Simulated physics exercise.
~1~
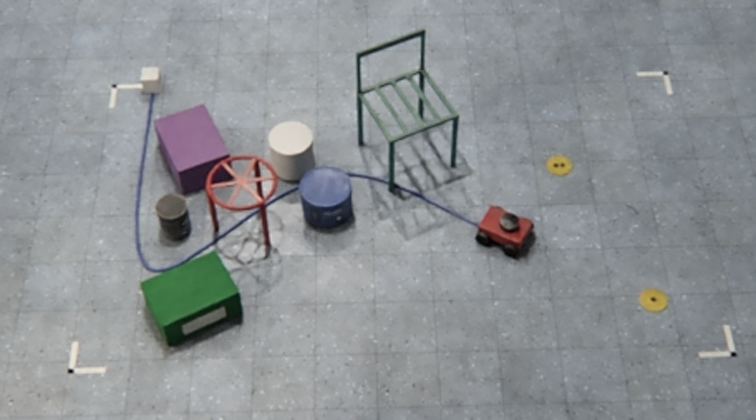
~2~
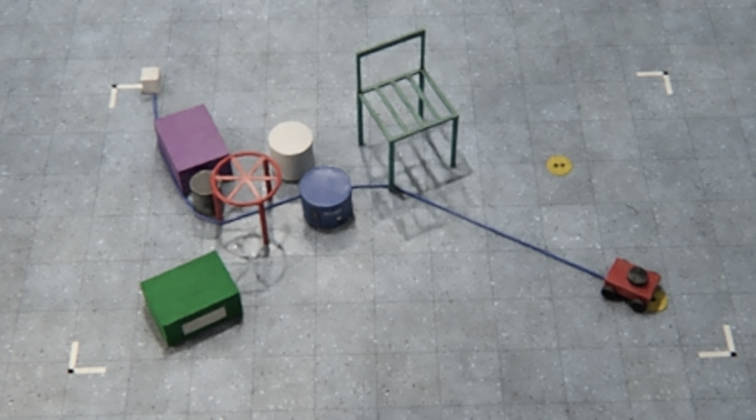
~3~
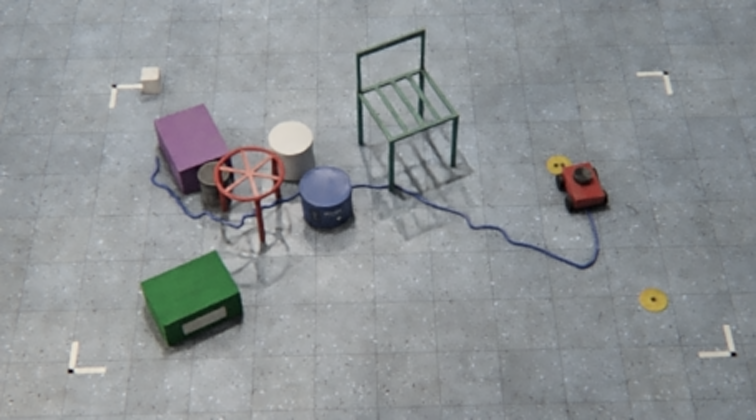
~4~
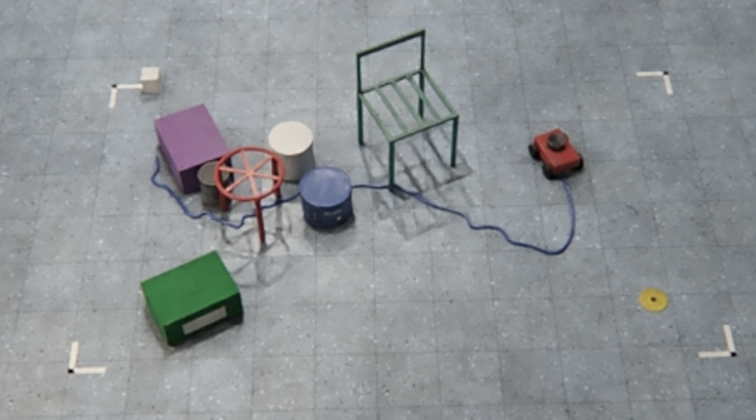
In this clip, a red cart trailing a blue lead drives right to a yellow mark, shifting a black bucket and nudging a red stool, then heads up toward another mark as the plug comes free, finally stopping with the lead slack behind it.
